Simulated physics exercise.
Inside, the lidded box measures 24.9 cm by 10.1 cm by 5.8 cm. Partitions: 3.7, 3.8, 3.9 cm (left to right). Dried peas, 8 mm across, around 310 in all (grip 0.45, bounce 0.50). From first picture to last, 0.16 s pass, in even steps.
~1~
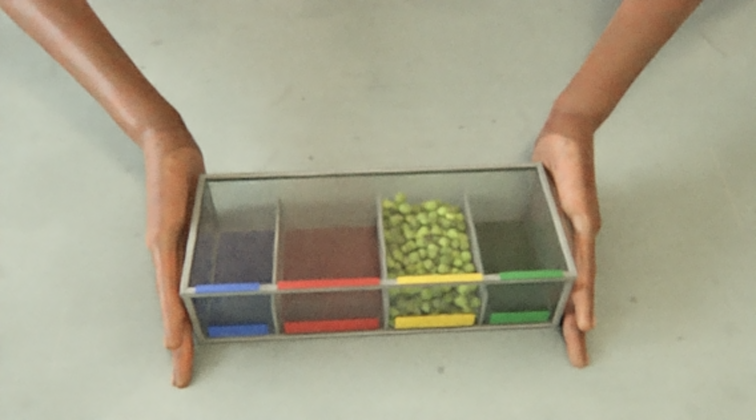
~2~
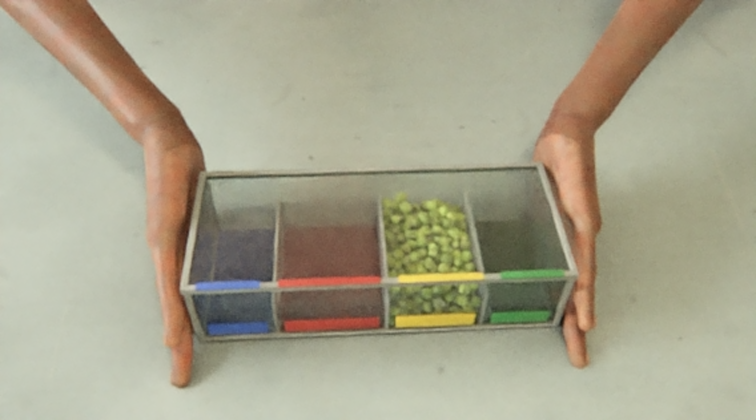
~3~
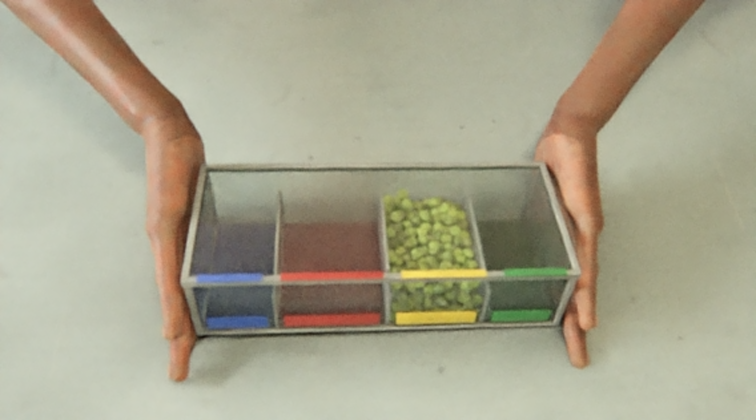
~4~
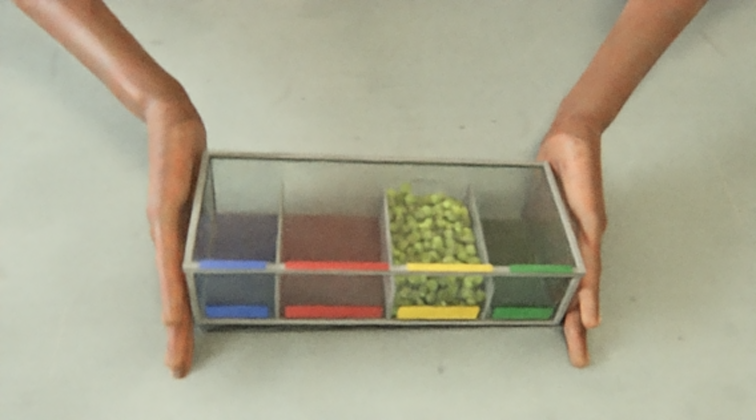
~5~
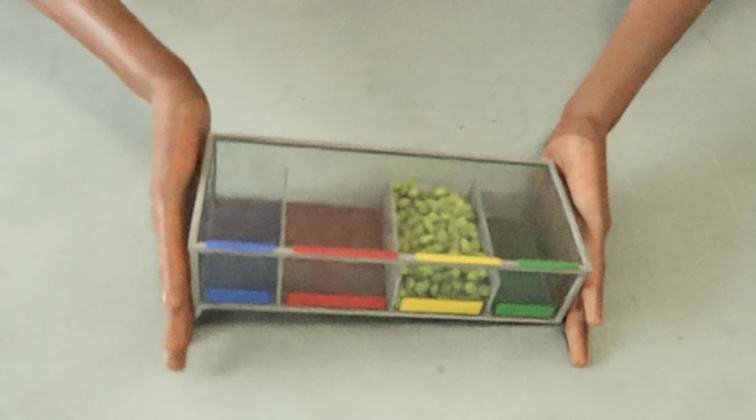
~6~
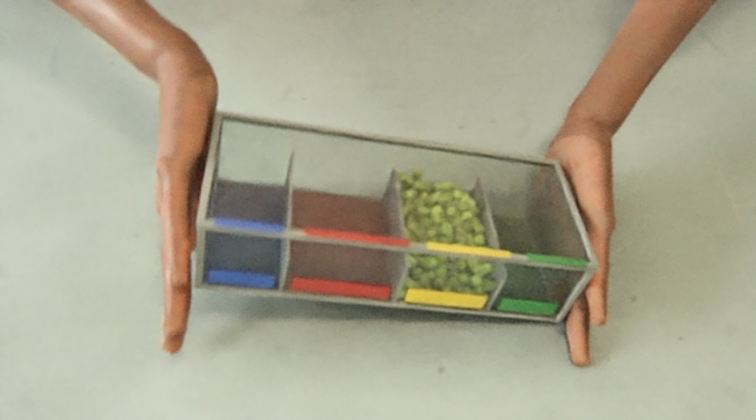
A clear box with four colour-marked sections, green peas in the yellow one, sat level between two hands, which then gradually raised its left end, so it slanted gently down to the right.
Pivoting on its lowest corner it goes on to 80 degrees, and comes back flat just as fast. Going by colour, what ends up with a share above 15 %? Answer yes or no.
Red: No, blue: No, green: Yes, yellow: Yes.
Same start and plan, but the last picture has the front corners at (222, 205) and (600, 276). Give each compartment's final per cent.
Red 0; blue 0; green 40; yellow 60.
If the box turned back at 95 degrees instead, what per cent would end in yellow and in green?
Yellow 45; green 55.
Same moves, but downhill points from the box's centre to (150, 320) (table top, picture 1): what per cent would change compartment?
About 45 per cent.
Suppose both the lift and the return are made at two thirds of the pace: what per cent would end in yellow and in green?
Yellow 60; green 40.
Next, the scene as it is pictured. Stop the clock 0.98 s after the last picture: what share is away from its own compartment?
Some 35 per cent.
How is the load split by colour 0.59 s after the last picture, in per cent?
Red 0; blue 0; green 15; yellow 85.
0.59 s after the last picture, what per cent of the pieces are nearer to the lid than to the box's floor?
About 40 per cent.
Then, 0.59 s after the last picture, tilt 80 degrees; green 15 %, yellow 85 %.
Then, 0.98 s after the last picture, tilt 34 degrees; green 35 %, yellow 65 %.
Then, 1.45 s after the last picture, tilt 0 degrees; green 35 %, yellow 65 %.
In the end, red 0 %, blue 0 %, green 35 %, yellow 65 %.
